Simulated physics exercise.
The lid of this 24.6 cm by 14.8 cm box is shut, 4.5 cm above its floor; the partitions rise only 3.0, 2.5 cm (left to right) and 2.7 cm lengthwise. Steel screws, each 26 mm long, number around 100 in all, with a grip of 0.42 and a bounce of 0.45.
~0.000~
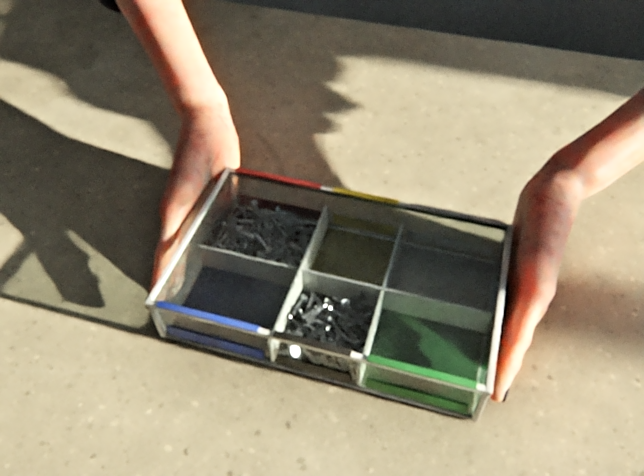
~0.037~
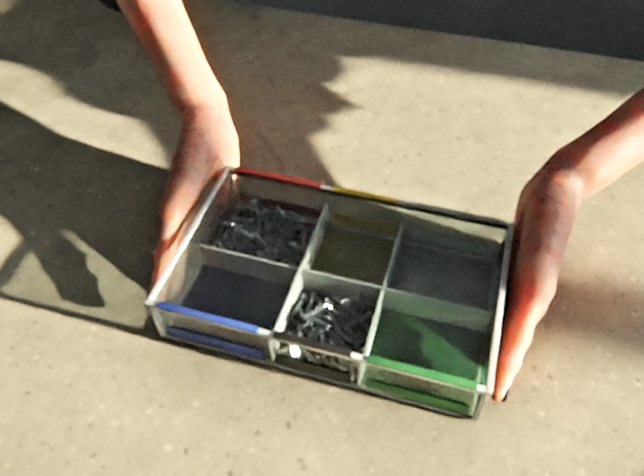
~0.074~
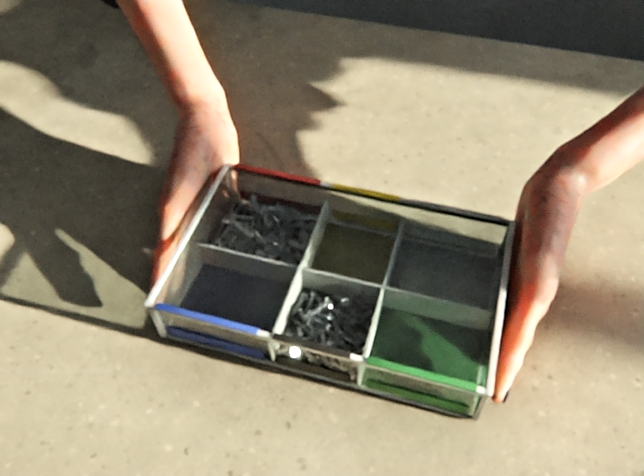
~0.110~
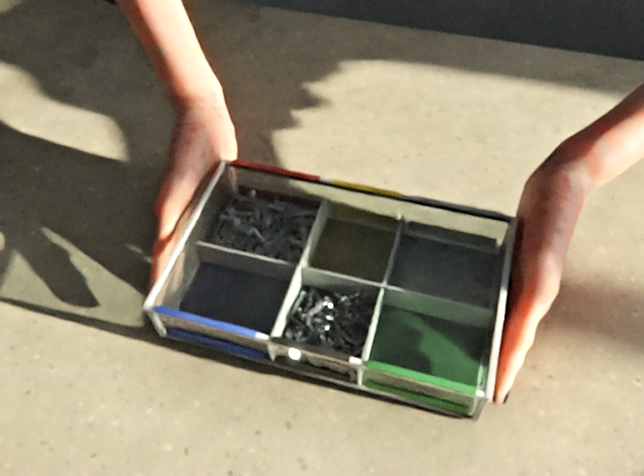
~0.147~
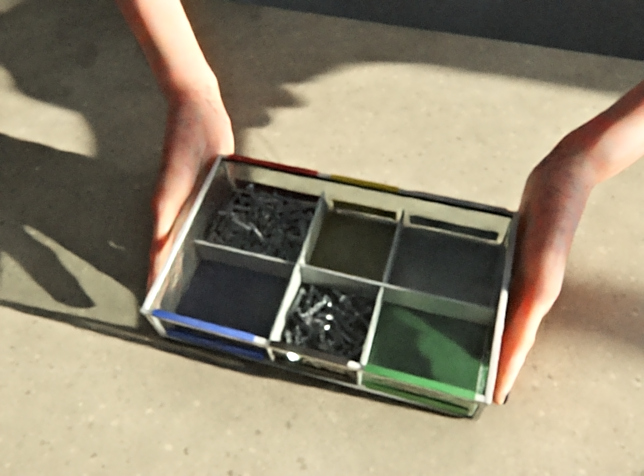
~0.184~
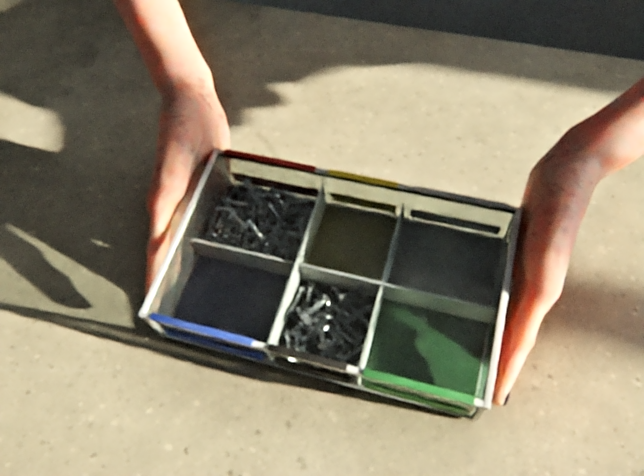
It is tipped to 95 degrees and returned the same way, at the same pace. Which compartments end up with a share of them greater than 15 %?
Red: Greater. Blue: Greater. Green: Not greater. Yellow: Not greater. White: Not greater. Black: Greater.
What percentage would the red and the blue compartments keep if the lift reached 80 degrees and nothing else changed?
Red: 50; blue: 15 (per cent).
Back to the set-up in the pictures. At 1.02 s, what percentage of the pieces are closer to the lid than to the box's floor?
40 %.
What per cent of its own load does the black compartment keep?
100 per cent, roughly.
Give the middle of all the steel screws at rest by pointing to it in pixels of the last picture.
I'd put it at about (256, 326).
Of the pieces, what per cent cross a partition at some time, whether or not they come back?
That share comes to about 30 per cent.
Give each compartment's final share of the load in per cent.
Final shares: Red 35 %; blue 30 %; green 0 %; yellow 0 %; white 0 %; black 35 %.
After 1.02 s, tilt 95 degrees; red 55 %, blue 10 %, black 35 %.
After 1.58 s, tilt 43 degrees; red 35 %, blue 30 %, black 35 %.
After 2.20 s, tilt 0 degrees; red 35 %, blue 30 %, black 35 %.
At rest (2.7 s), red 35 %, blue 30 %, green 0 %, yellow 0 %, white 0 %, black 35 %.
